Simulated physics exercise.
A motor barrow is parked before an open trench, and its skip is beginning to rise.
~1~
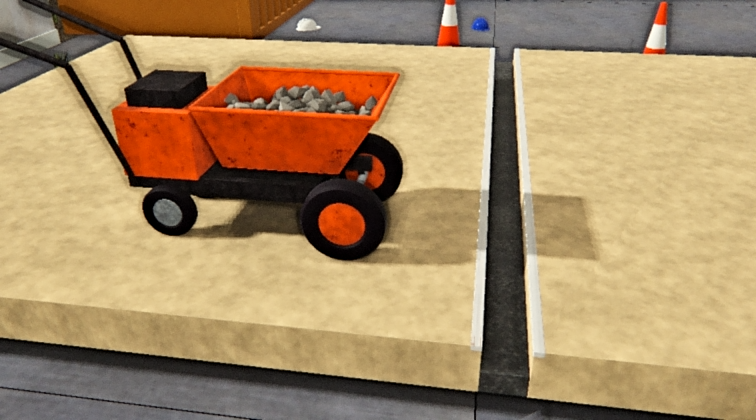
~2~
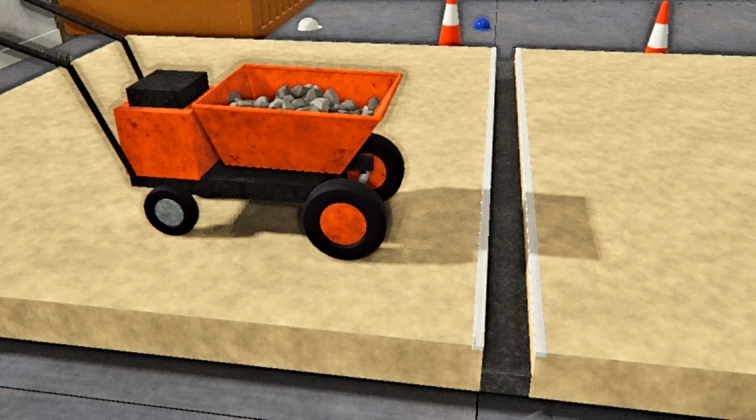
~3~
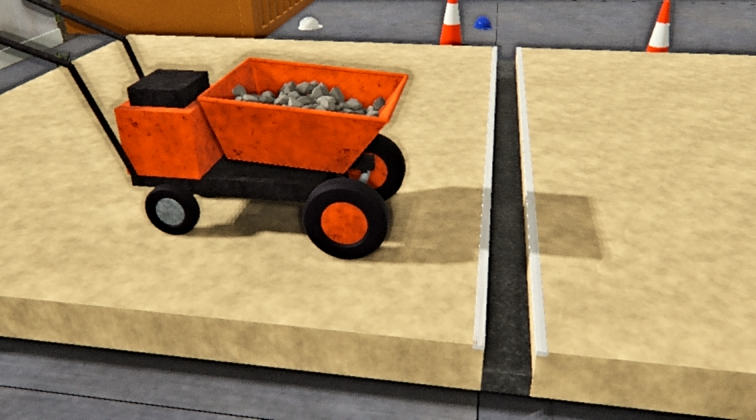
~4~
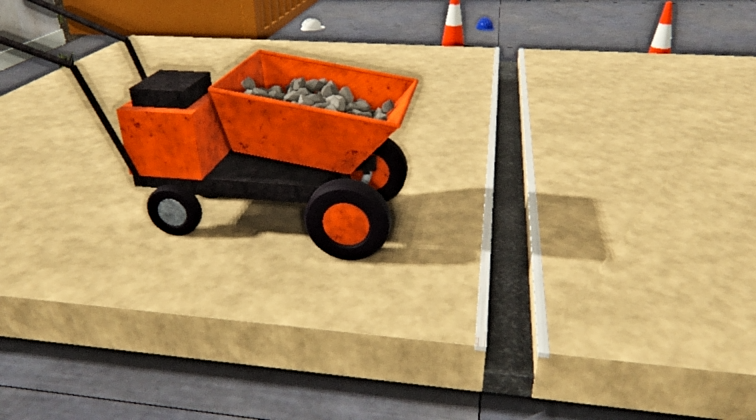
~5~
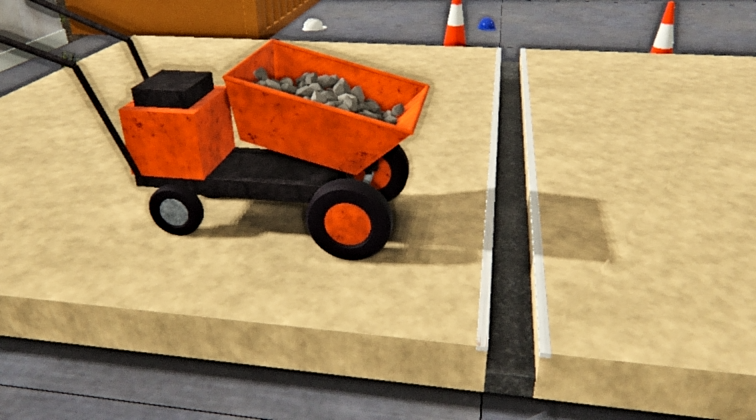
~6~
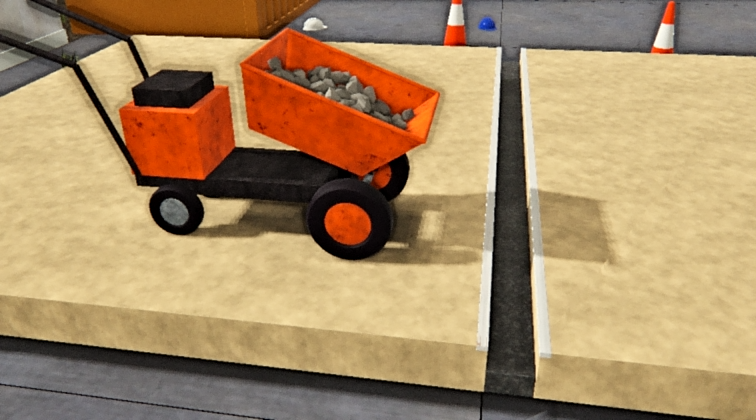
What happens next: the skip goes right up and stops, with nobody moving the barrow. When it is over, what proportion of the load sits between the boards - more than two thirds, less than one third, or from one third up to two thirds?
Most likely the part landing in the trench will be one third to two thirds.
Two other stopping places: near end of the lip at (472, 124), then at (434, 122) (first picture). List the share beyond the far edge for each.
I'd expect close to 70 per cent and then close to 50 per cent.
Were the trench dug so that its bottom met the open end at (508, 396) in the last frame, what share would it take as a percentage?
70 %.
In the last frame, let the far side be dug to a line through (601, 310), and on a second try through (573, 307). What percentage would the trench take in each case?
You'd get 70 in a hundred the first time and 70 in a hundred the second.
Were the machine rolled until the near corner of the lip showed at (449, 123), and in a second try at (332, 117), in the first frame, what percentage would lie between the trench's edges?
Roughly 0 per cent at the first spot and 30 per cent at the second.
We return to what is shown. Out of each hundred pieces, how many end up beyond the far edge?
Share of load: Near 10 %.
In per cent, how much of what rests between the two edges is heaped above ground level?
Around 35 in a hundred.
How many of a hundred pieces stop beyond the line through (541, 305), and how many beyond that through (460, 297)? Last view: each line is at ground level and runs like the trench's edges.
Estimate, first then second: 10 %, 70 %.
Just after the last frame, skip tipped steeply; every one in the skip.
A moment on, skip tipped right over; the larger part in the skip; about a tenth short of the trench; about a tenth in or heaped over the trench; just a few falling.
Further on, skip tipped right over; roughly a quarter in the skip; about a tenth short of the trench; roughly half in or heaped over the trench; about a tenth beyond it.
When it is over, skip tipped right over; roughly a quarter in the skip; about a tenth short of the trench; roughly half in or heaped over the trench; about a tenth beyond it.
